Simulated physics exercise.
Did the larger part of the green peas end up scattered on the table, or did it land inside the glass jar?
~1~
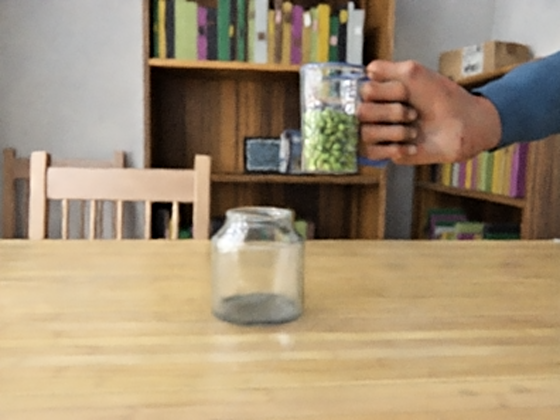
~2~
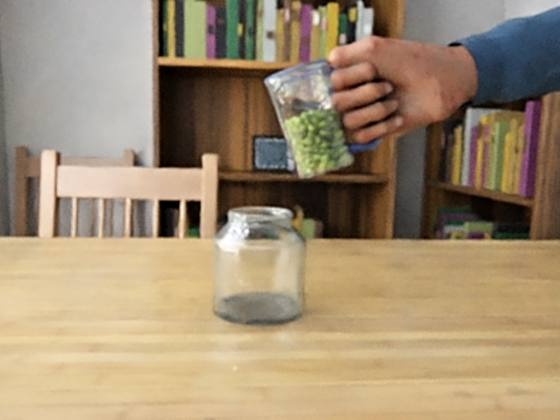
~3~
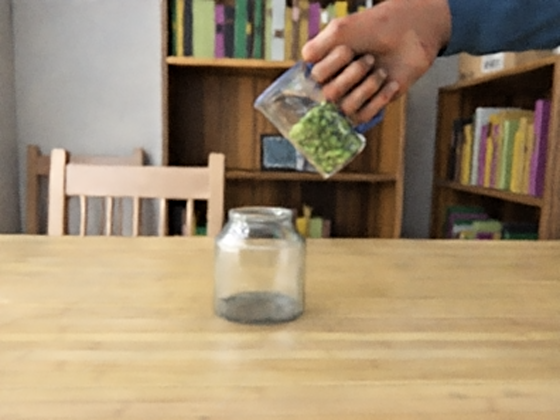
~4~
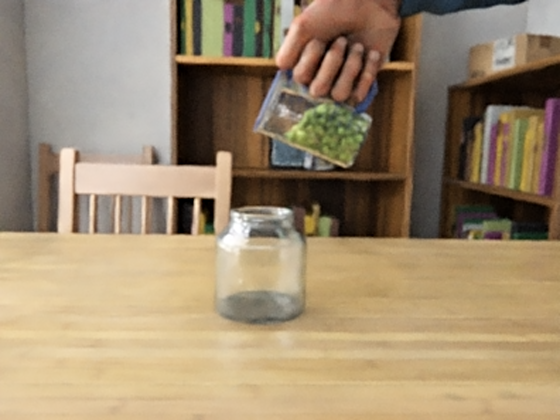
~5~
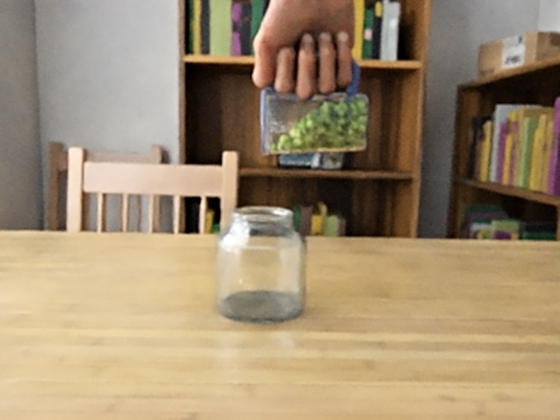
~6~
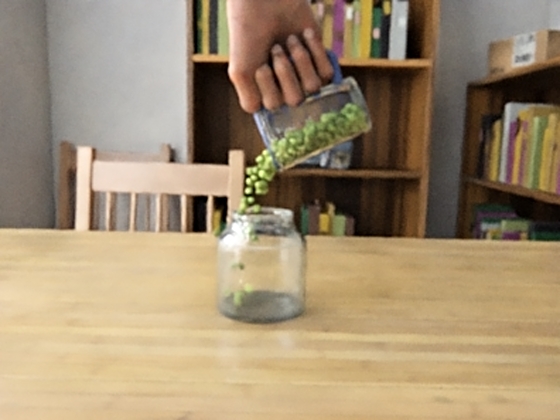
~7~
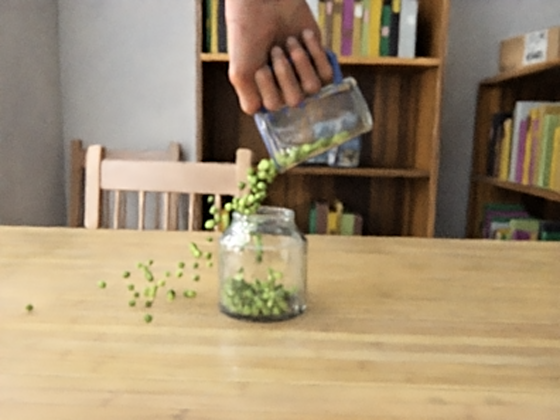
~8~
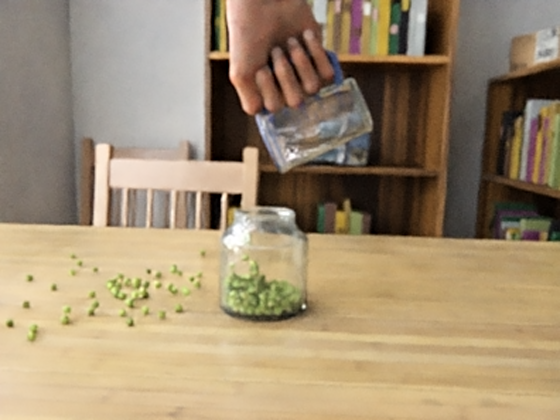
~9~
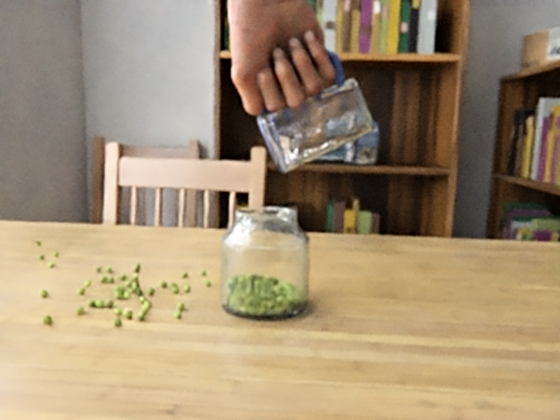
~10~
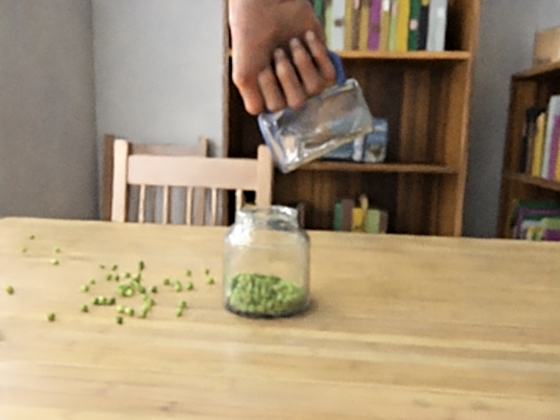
The larger part landed inside the glass jar. A fair share still ended up on the table to the left, and the cup was left practically empty.
